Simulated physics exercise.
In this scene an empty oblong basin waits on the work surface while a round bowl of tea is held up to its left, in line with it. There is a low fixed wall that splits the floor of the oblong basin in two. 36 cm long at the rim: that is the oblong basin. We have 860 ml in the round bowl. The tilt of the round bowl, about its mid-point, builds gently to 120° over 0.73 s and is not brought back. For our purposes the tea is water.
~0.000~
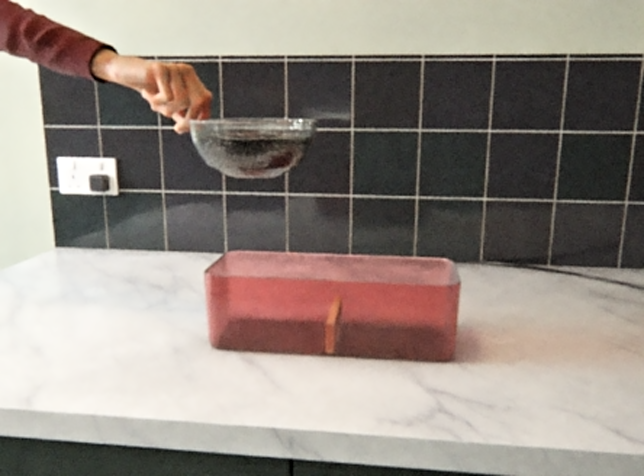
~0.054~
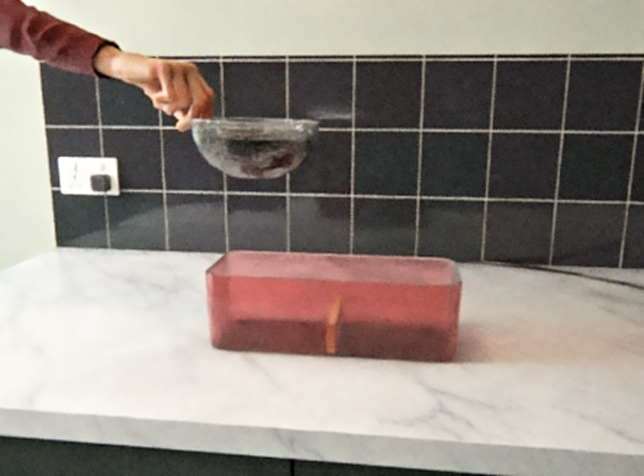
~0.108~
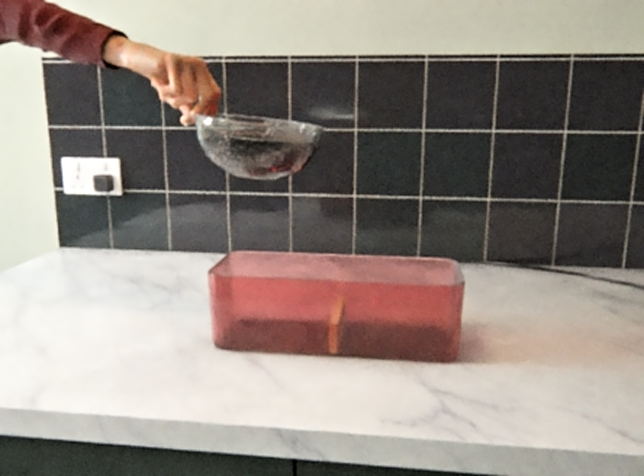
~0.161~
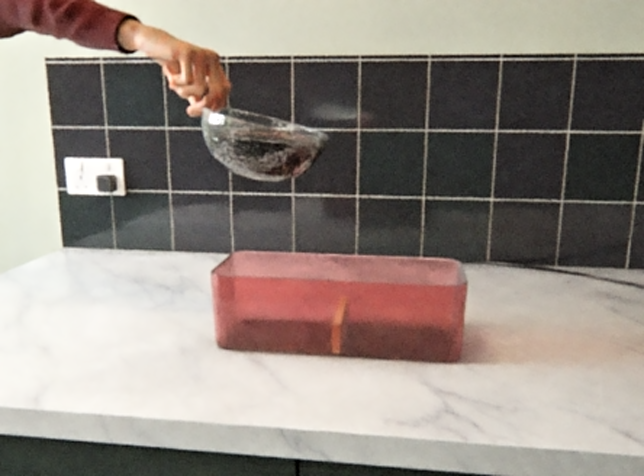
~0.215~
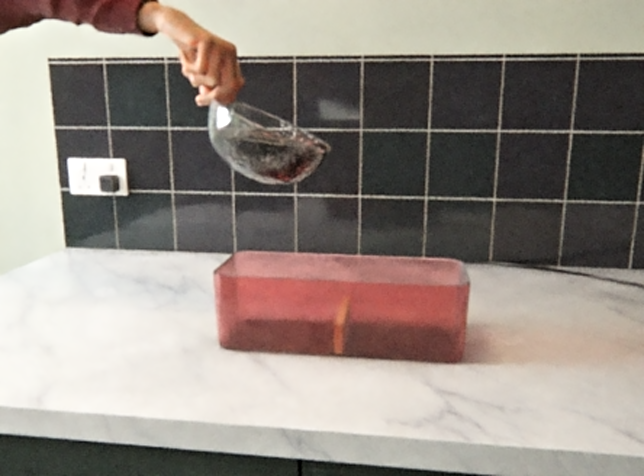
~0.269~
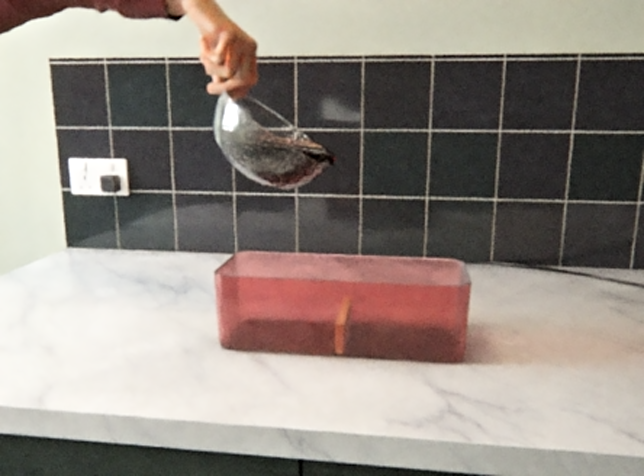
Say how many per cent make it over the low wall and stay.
About 56 per cent makes it over and stays.
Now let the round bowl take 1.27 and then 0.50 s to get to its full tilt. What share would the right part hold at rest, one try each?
The first try gives 70 percent and the second 50 percent.
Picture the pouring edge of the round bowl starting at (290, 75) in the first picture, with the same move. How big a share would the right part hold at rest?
It would then come to around 45 percent.
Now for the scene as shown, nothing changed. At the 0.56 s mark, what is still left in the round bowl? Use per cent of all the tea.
Roughly 5 percent.
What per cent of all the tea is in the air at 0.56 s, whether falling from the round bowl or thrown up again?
Around 40 in a hundred.
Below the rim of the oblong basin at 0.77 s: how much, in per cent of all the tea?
Some 84 percent.
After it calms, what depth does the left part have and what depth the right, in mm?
Final levels - left approx 14 mm, right approx 22 mm.
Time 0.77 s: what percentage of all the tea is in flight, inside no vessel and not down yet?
About 12 percent.
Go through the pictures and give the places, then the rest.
In the first picture, it leans 0°; its right rim is at (316, 123); the tea meets the walls at (199, 136) and (312, 137); the oblong basin's rim runs from (215, 263) to (456, 273); the wall's top is at (335, 310).
In the second picture, it leans 2°; its right rim is at (318, 125); the tea meets the walls at (201, 135) and (314, 138).
In the third picture, it leans 6°; its right rim is at (322, 130); the tea meets the walls at (205, 133) and (318, 141).
In the fourth picture, it leans 14°; its right rim is at (326, 139); the tea meets the walls at (211, 132) and (322, 144).
In the fifth picture, it leans 24°; its right rim is at (329, 151); the tea meets the walls at (216, 132) and (329, 147).
In the sixth picture, it leans 36°; its right rim is at (328, 165); the tea meets the walls at (222, 135) and (319, 150); 6 per cent is over the edge.
After 0.56 s the tilt is 104° and 5 per cent is still to pour, 3 is left of the wall and 52 right of it.
After 0.77 s the tilt is 120° and 0 per cent is still to pour, 33 is left of the wall and 51 right of it.
After 0.99 s the tilt is 120° and 0 per cent is still to pour, 38 is left of the wall and 56 right of it.
After 1.23 s the tilt is 120° and 0 per cent is still to pour, 39 is left of the wall and 56 right of it.
In the end 39 per cent lies left of the wall, 56 right of it and 6 outside.
